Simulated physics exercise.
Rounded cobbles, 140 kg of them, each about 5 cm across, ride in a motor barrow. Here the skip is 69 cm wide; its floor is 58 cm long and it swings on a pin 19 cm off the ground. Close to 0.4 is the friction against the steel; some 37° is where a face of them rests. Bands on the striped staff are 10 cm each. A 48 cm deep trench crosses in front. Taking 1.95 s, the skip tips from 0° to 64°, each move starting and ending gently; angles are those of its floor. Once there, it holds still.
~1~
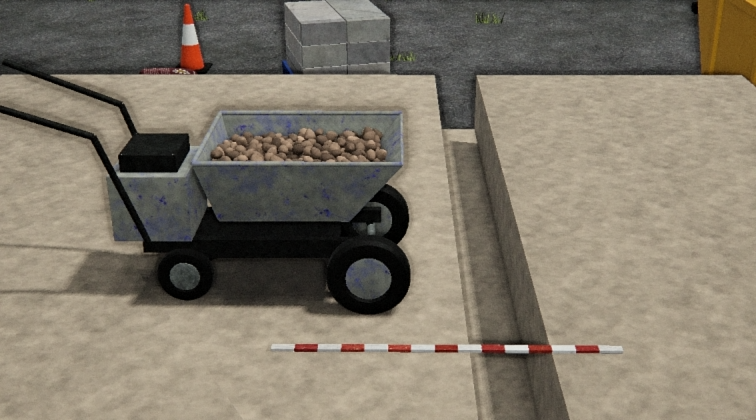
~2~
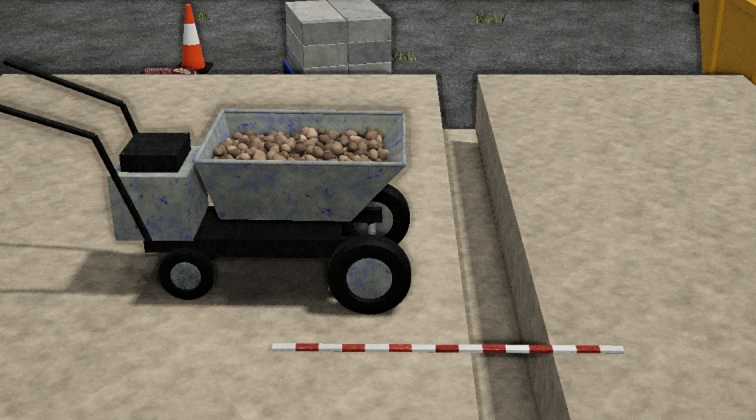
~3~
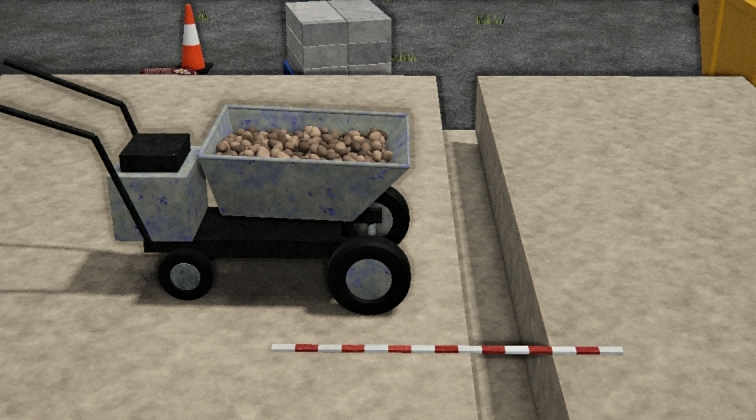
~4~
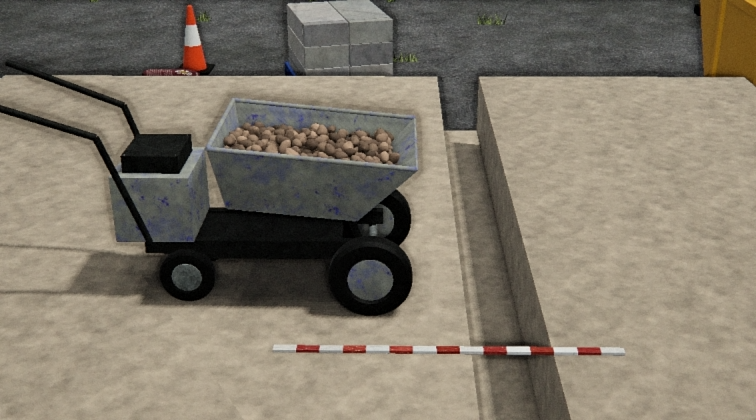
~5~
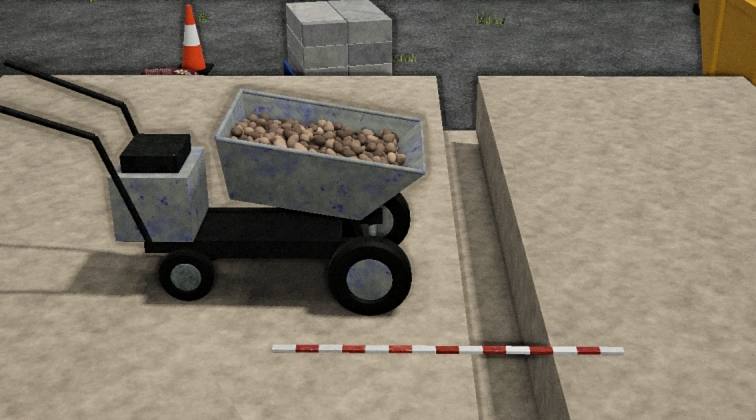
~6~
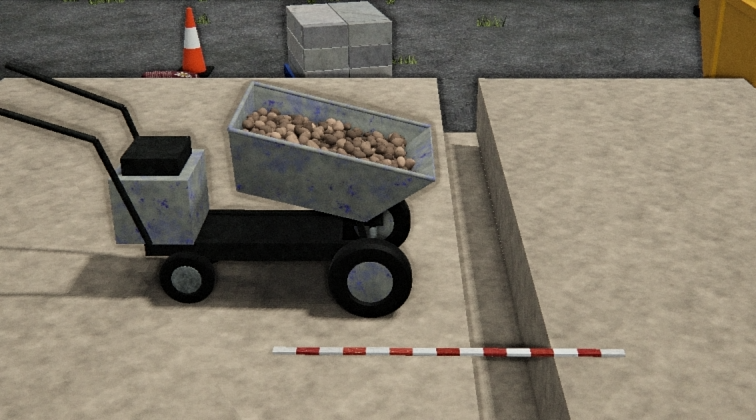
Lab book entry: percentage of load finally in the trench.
Approx. 74 percent.
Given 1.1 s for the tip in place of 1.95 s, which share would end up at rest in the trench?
Expected share: Around 60%.
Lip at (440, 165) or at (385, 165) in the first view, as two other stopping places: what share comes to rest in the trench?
I'd say some 40 per cent and some 90 per cent.
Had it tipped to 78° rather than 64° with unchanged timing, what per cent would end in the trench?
In that case near 60 per cent.
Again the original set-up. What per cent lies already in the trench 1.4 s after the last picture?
Approx. 25 % of the load.
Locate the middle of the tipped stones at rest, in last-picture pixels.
Their centre sits close to (513, 346).
Then, 0.9 s after the last picture the floor is at 54°, 100 % in the skip; the foremost stones are at (478, 206).
Then, 1.4 s after the last picture the floor is at 64°, 63 % in the skip, 23 % in the trench, 14 % past the trench; the foremost stones are at (588, 277).
Then, 1.8 s after the last picture the floor is at 64°, 38 % in the skip, 37 % in the trench, 25 % past the trench; the foremost stones are at (665, 291).
Then, 3.8 s after the last picture the floor is at 64°, 0 % in the skip, 74 % in the trench, 26 % past the trench; the foremost stones are at (717, 307).
